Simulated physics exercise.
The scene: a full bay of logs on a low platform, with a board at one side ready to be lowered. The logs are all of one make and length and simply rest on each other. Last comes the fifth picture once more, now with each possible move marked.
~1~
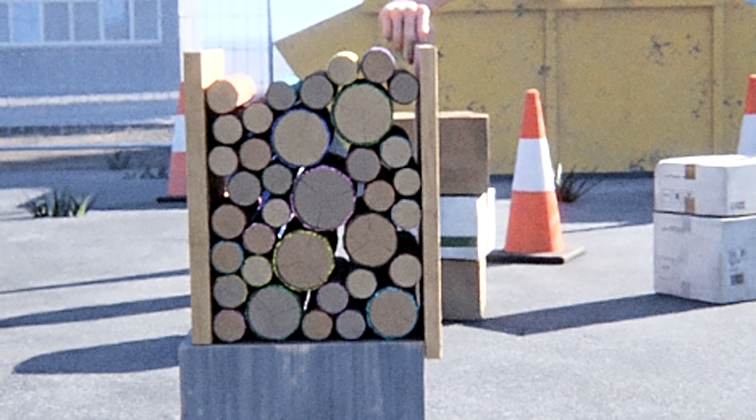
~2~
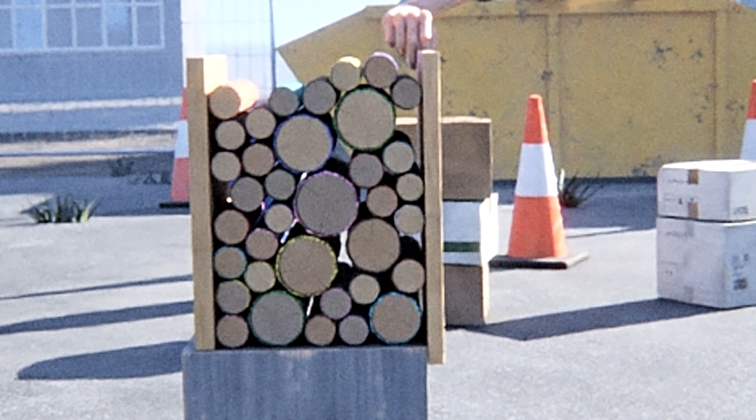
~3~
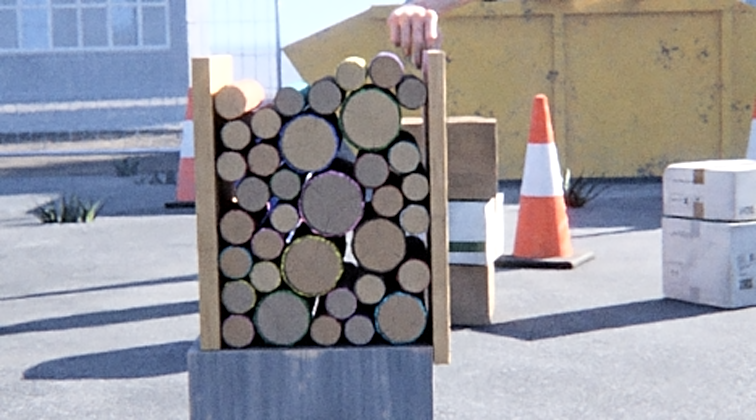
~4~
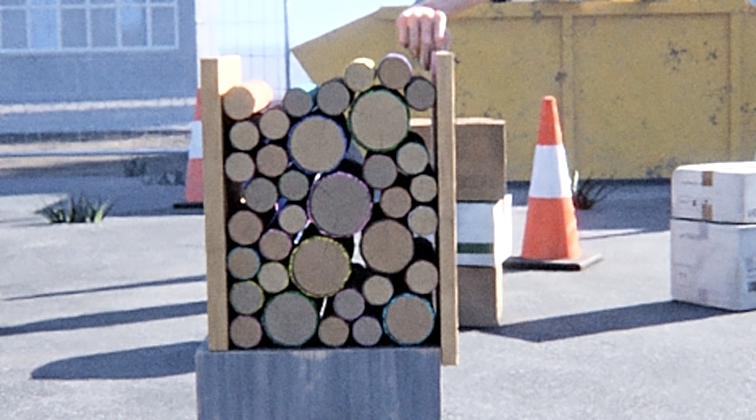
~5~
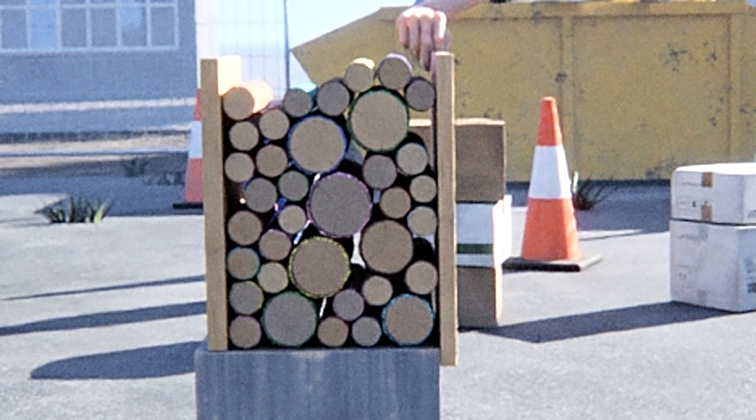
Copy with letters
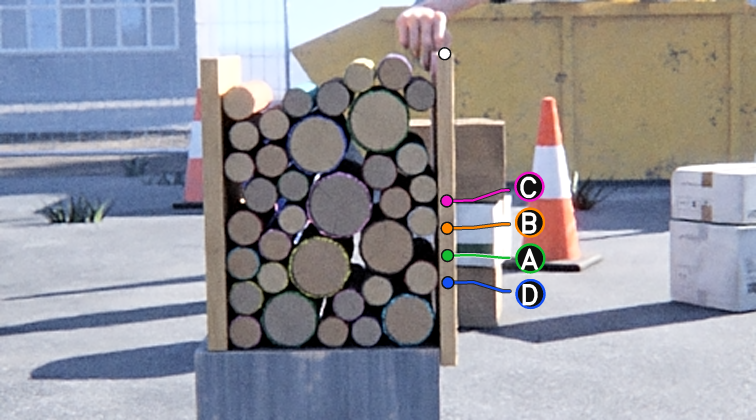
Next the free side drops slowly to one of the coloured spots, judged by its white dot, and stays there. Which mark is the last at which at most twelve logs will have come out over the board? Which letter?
No lower than D.
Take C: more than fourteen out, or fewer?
At C, fewer than fourteen.
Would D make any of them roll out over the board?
At D: Yes.
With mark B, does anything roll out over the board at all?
Yes, at B.
On the marked copy, A at (448, 255); B at (447, 228); C at (447, 201); D at (448, 282); the white dot at (445, 54).
With D. Early on, top of the board (437, 147).
Further on, top of the board (439, 250).
At the end, top of the board (439, 282), ten out over the board.
As for the rest, A about six out over the board; B three out over the board; C three out over the board.
